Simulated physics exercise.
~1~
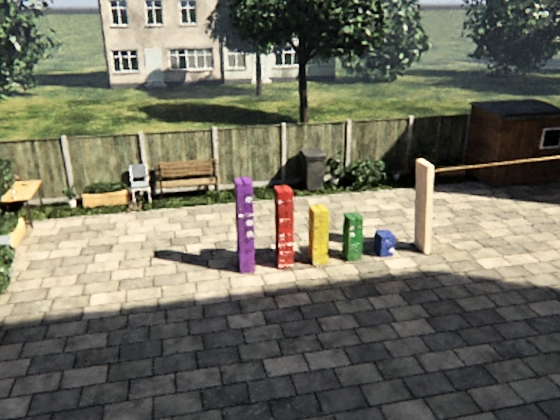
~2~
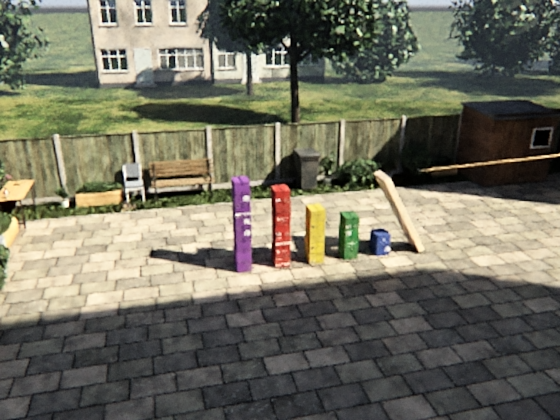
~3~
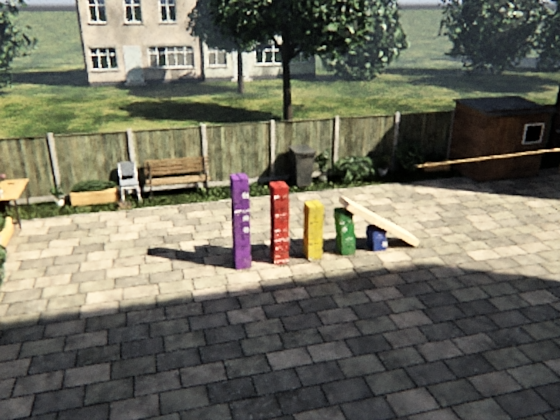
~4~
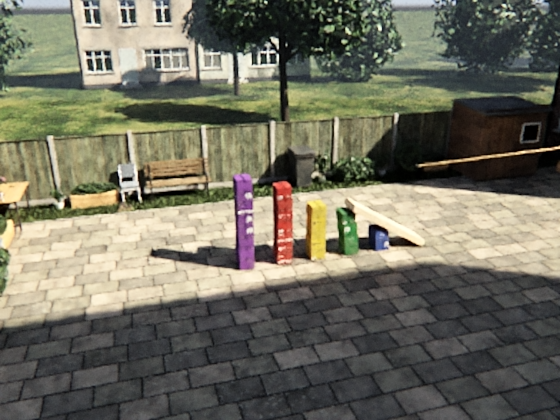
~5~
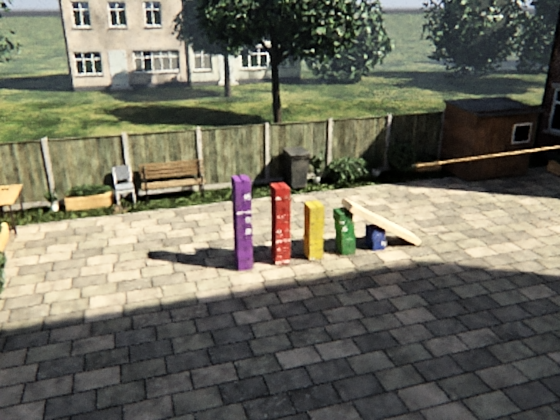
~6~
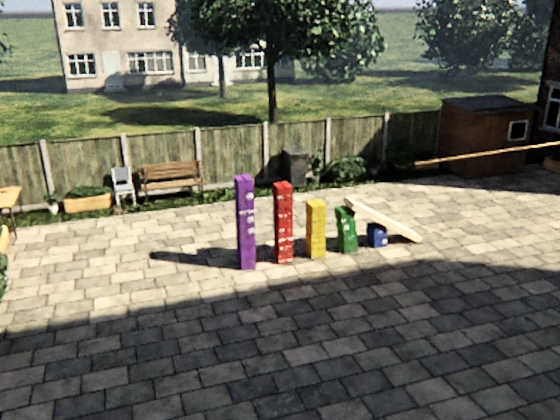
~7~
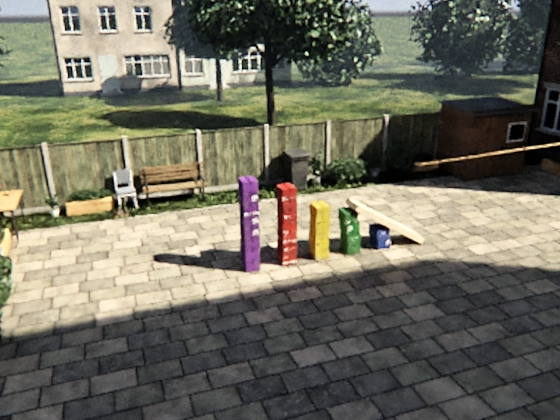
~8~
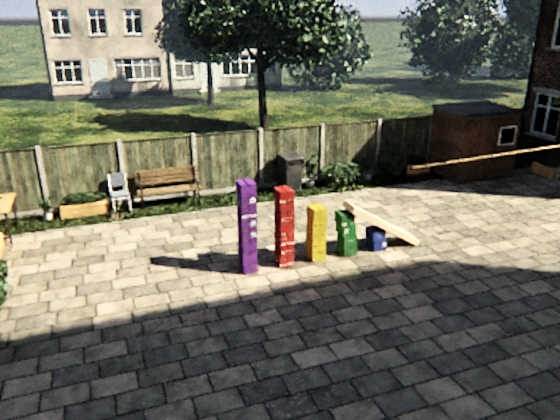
In this clip, an upright board beside a row of blue, green, yellow, red and purple stacks on a paved yard tips left and comes to rest slanting across the blue stack against the green one, which shifts slightly, while all the stacks stay standing.
